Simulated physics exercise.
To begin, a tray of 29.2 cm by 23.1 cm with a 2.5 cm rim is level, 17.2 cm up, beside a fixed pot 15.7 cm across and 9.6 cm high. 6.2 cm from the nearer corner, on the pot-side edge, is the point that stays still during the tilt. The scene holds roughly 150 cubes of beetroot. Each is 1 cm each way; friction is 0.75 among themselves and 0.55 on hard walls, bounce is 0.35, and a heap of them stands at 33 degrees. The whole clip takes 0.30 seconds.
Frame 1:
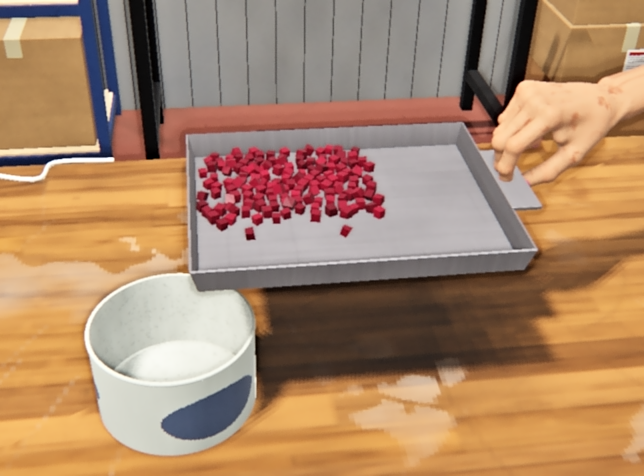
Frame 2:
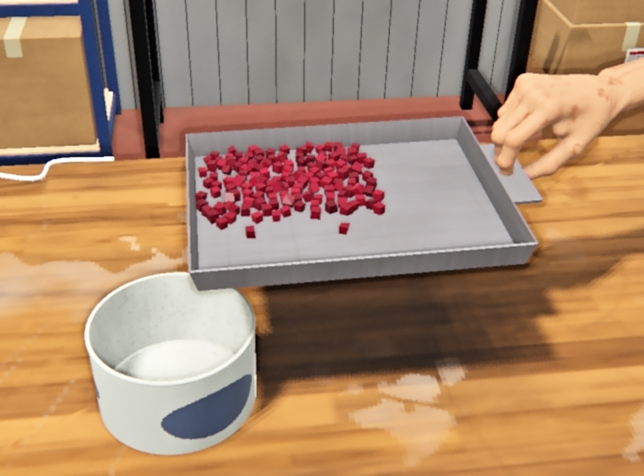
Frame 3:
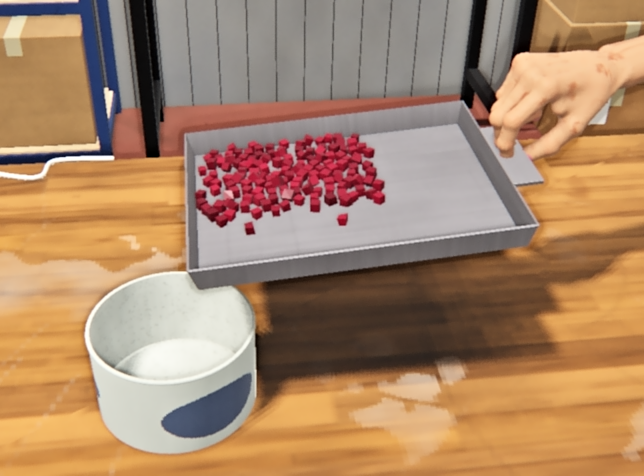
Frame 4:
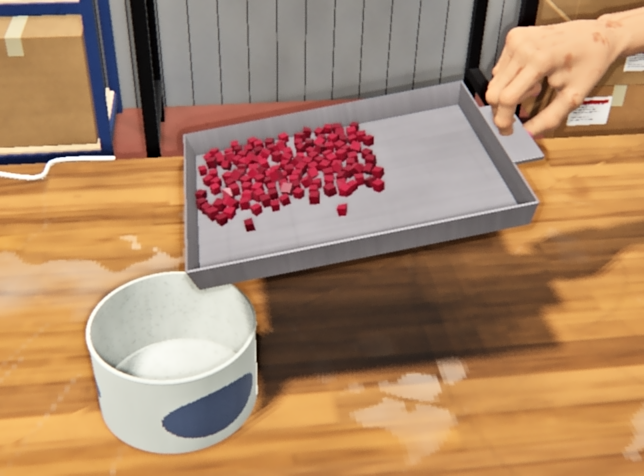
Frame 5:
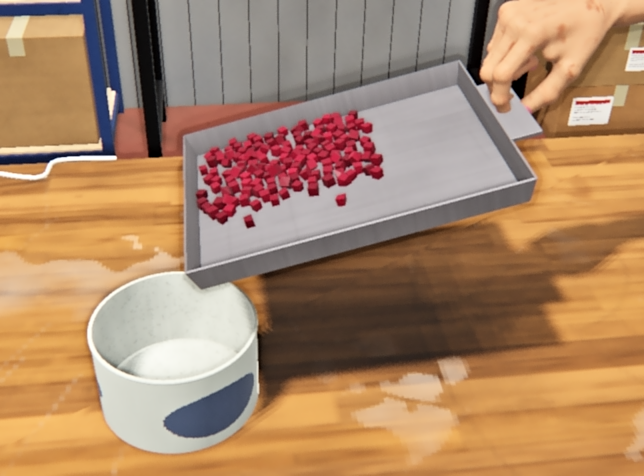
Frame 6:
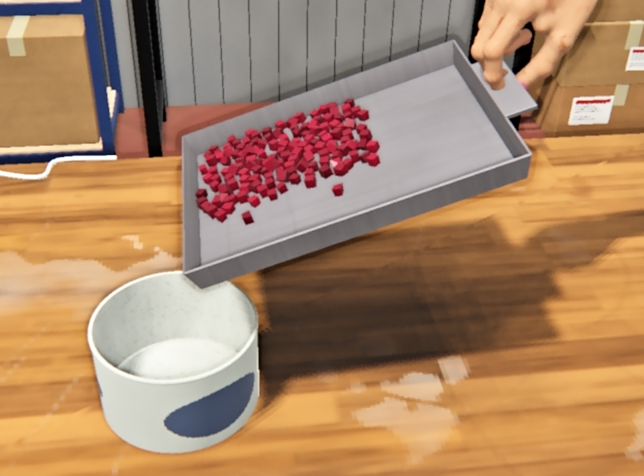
The clip shows a hand at the right end of a gray tray of small red cubes, steadily raising that end so the tray slants down leftward beside a white pot, while the cubes stay clustered toward the left.
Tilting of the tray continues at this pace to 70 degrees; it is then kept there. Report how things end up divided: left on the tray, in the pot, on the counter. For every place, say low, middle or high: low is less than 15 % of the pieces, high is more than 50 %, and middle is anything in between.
Here is the split: Tray: High; pot: Low; counter: Low.
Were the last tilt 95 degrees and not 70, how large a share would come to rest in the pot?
Roughly 30 %.
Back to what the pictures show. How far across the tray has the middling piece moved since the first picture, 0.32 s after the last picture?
By then it sits near 3 cm from where it began.
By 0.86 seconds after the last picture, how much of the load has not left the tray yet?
Load share: Around 90%.
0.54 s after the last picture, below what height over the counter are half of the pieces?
Roughly 20 cm.
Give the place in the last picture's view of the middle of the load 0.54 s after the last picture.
By then the middle of the load sits around (208, 161).
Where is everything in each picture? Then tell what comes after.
The first frame shows tray tilt 0 degrees, front corners at (197, 268) and (528, 246); middle of the pieces at (291, 185); pot at (171, 324).
The second frame shows tray tilt 1 degrees, front corners at (196, 267) and (529, 240); middle of the pieces at (291, 183).
The third frame shows tray tilt 5 degrees, front corners at (195, 266) and (530, 222), lowest corner left back; middle of the pieces at (290, 177).
The fourth frame shows tray tilt 9 degrees, front corners at (193, 266) and (529, 200), lowest corner left back; middle of the pieces at (290, 170).
The fifth frame shows tray tilt 14 degrees, front corners at (192, 267) and (527, 176), lowest corner left back; middle of the pieces at (289, 164).
The sixth frame shows tray tilt 19 degrees, front corners at (190, 267) and (522, 153), lowest corner left back; middle of the pieces at (287, 157); pot at (174, 322).
Then, 0.32 s after the last picture, tilt 44 degrees; the tray holds 100 %, the pot 0 %.
Then, 0.54 s after the last picture, tilt 61 degrees; the tray holds 100 %, the pot 0 %.
Then, 0.86 s after the last picture, tilt 70 degrees; the tray holds 90 %, the pot 5 %.
In the end, tray 90 %, pot 5 %, counter 10 %.
